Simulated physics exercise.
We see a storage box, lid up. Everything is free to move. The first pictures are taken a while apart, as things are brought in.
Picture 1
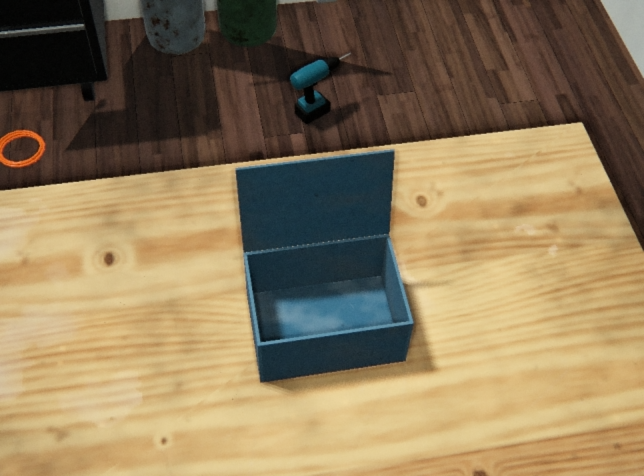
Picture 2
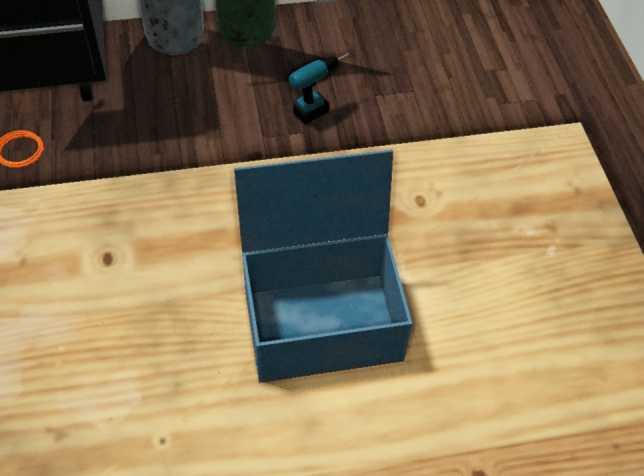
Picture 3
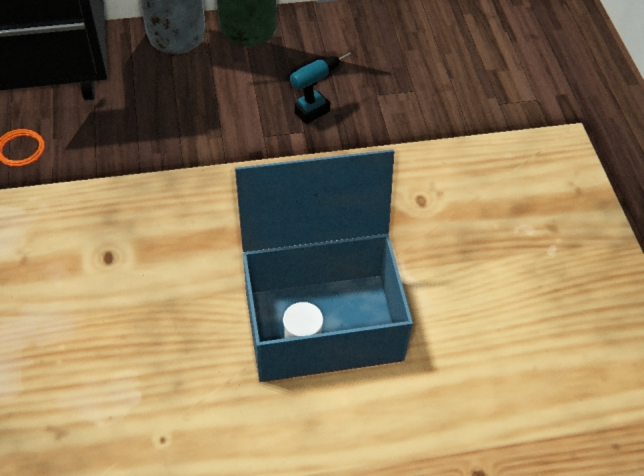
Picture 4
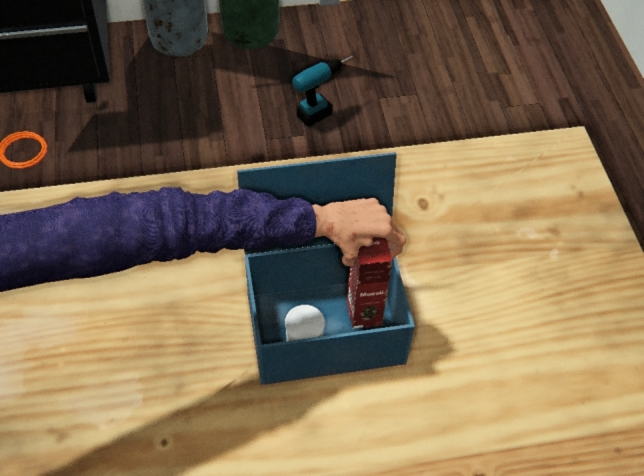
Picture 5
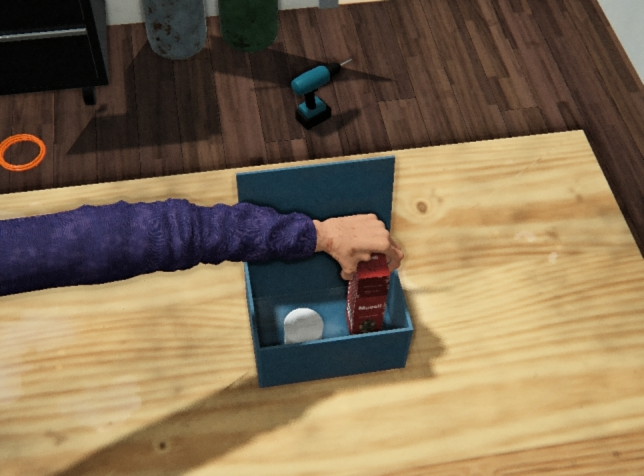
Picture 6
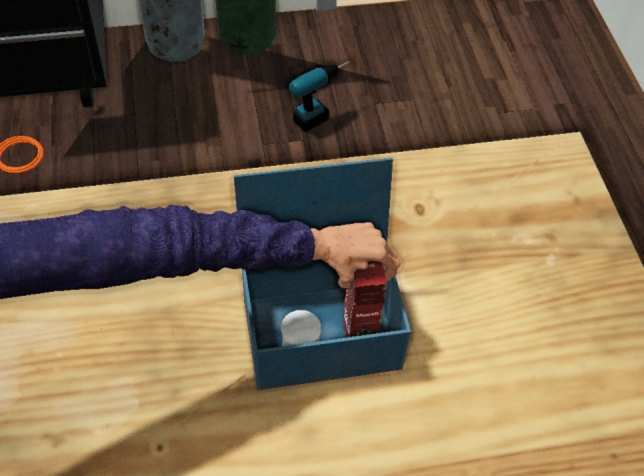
In an open blue box holding a white tin, a hand lowers a red carton.
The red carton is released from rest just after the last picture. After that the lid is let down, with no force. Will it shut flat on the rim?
As it turns out, it is held up.
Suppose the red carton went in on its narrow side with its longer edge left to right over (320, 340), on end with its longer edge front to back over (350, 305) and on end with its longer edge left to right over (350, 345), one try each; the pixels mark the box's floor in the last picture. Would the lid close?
In the first case it closes; in the second case it will not close; in the third case it stays ajar.
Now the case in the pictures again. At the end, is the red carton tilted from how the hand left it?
It keeps its pose.
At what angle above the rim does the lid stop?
About 45°.
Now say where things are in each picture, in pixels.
In the first picture, the last thing is not in view yet.
In the second picture, the last thing is not in view yet.
In the third picture, the last thing is not in view yet; white tin (303, 331).
The fourth picture shows coming down; red carton (368, 283); white tin (305, 334).
The fifth picture shows coming down; red carton (367, 296); white tin (303, 337).
The sixth picture shows in place under the hand; red carton (364, 304); white tin (301, 339).
Then, 1.20 s after the last picture, lid starting down.
Then, 1.60 s after the last picture, lid 59° above the rim.
At rest, lid 45° above the rim; both in place. Seen from the same camera at the end, red carton near (364, 304).
